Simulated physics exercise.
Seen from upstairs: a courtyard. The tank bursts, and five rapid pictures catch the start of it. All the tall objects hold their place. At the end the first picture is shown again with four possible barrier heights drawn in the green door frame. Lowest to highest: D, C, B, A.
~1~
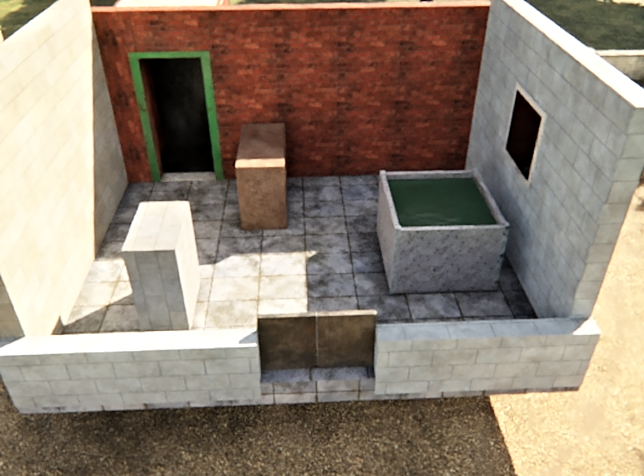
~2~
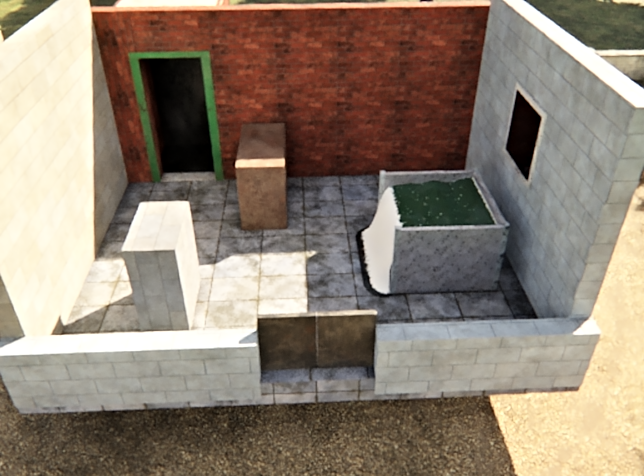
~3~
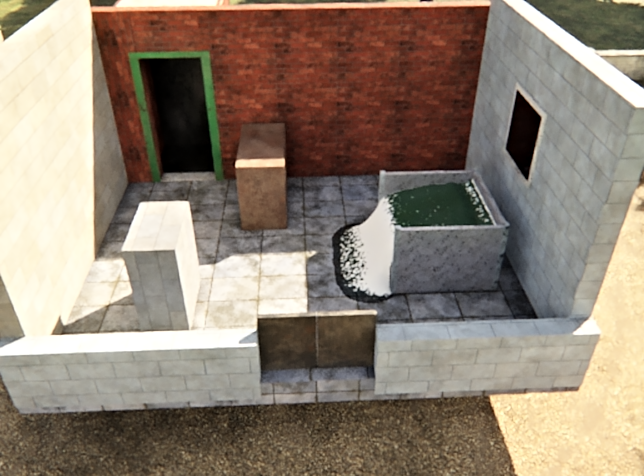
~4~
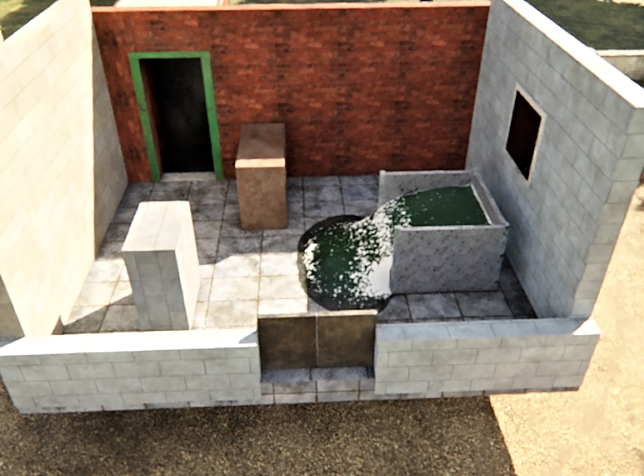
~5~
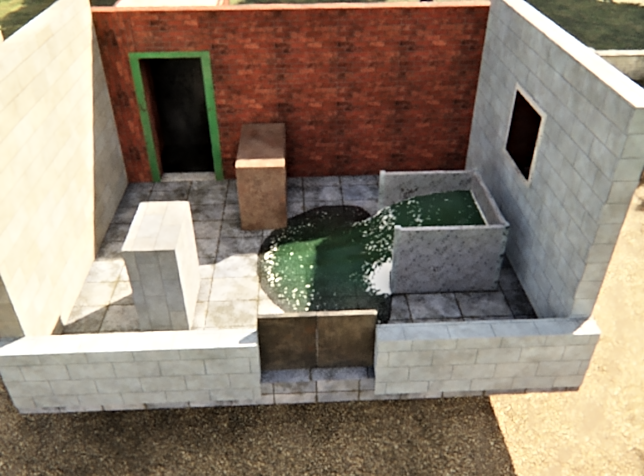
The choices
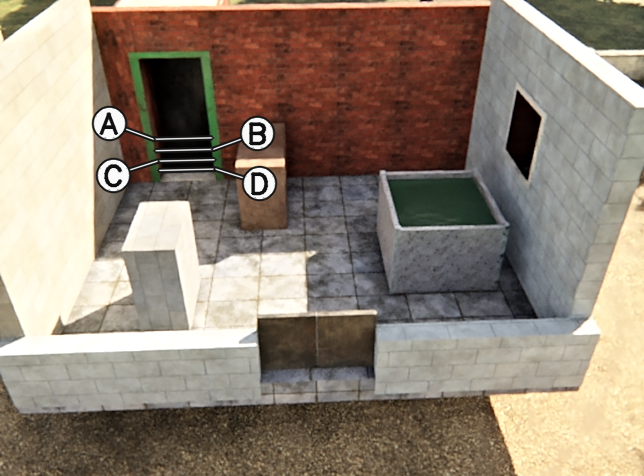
A stone tank's left side opens and green water pours out, spreading left across the tiled floor.
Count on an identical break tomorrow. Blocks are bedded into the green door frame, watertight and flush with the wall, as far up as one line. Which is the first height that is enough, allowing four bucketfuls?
Go for D.
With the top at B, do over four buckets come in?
No, that is safe.
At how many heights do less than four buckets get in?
All of the four.
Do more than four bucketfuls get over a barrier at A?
No, that is safe.
On the marked copy, A at (182, 138); B at (184, 150); C at (186, 160); D at (187, 169); from the bottom up D, C, B, A.
For mark A, nothing gets over.
For mark B, nothing gets over.
For mark C, nothing gets over.
For mark D, a splash gets over, under a bucket.
